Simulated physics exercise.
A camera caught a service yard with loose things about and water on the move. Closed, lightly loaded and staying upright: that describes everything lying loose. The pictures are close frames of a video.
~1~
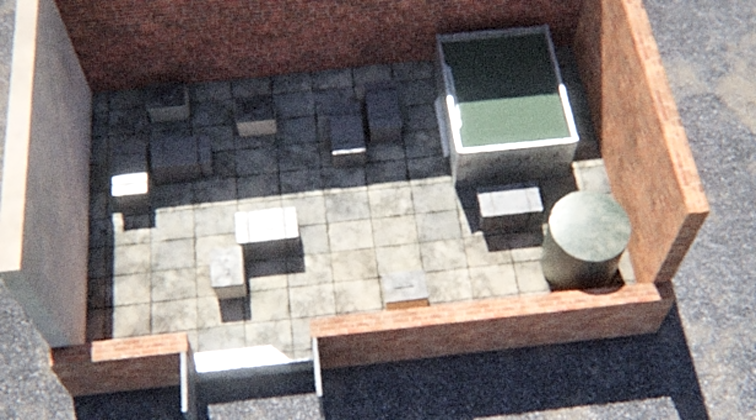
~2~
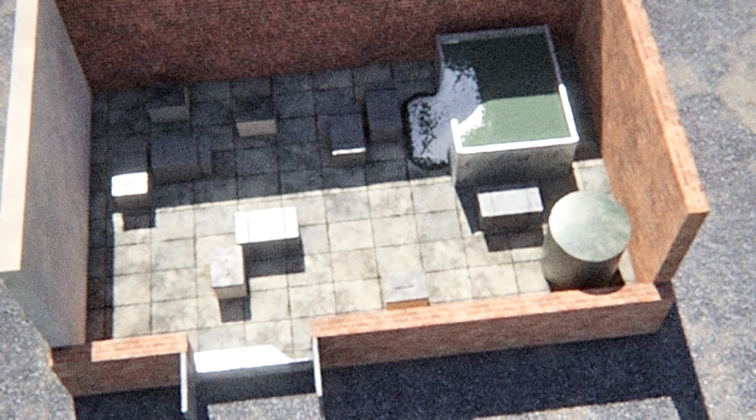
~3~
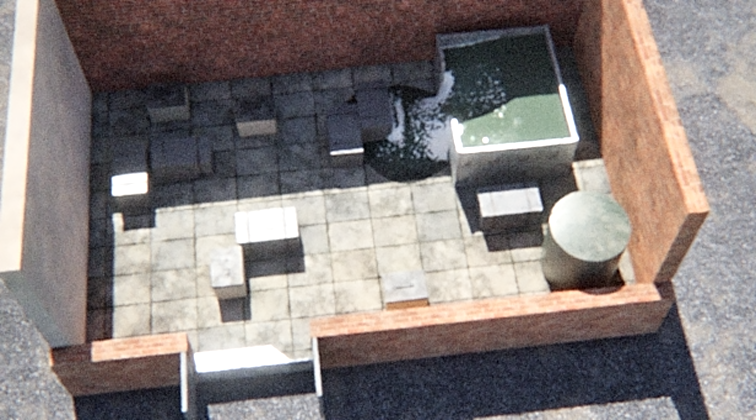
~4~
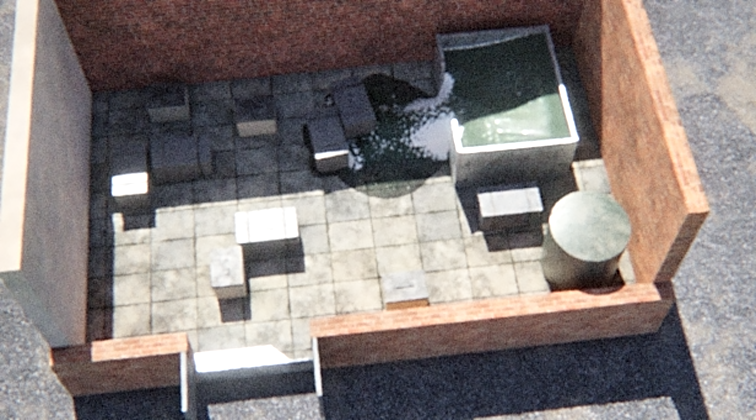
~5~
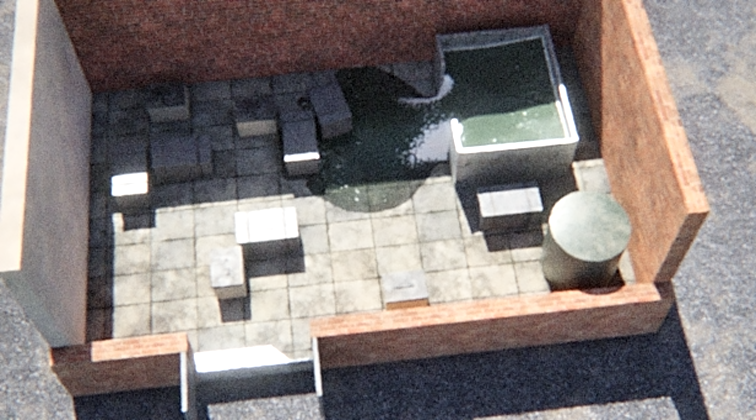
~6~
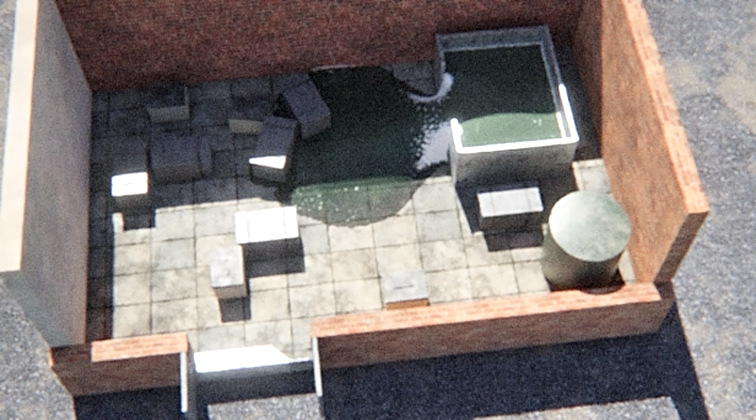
Green water pours from a raised tank across the paving, pushing dark boxes left.
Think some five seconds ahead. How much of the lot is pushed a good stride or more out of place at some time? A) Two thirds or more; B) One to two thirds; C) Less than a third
Two thirds or more.
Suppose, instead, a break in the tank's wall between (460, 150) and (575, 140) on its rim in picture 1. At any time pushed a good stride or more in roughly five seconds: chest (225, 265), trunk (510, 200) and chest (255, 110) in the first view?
Listed in turn, ends up that far off, ends up that far off, never travels that far.
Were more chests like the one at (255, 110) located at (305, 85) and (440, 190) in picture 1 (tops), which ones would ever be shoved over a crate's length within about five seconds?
Outcome per entry: Gets dislodged / stays where it is.
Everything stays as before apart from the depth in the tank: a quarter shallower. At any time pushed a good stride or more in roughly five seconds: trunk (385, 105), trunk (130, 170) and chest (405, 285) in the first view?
Answers in the order asked: Went past the threshold, went past the threshold, stayed within the threshold.
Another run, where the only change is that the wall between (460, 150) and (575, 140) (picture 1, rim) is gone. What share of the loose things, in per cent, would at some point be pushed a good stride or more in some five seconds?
Roughly 60 %.
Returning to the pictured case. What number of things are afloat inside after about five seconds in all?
Result - 8.
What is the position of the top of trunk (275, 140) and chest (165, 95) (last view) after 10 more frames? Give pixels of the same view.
I'd say about (178, 194) for the first and about (103, 109) for the second.
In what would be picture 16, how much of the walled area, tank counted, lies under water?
Near 70 %.
A moment on, 3 of 10 are well off their spots; 1 afloat.
Next, 7 of 10 are well off their spots; 7 afloat.
Later, 8 of 10 are well off their spots; 8 afloat.
In the end, 8 of 10 are well off their spots, and 8 have been at some point; 8 afloat.
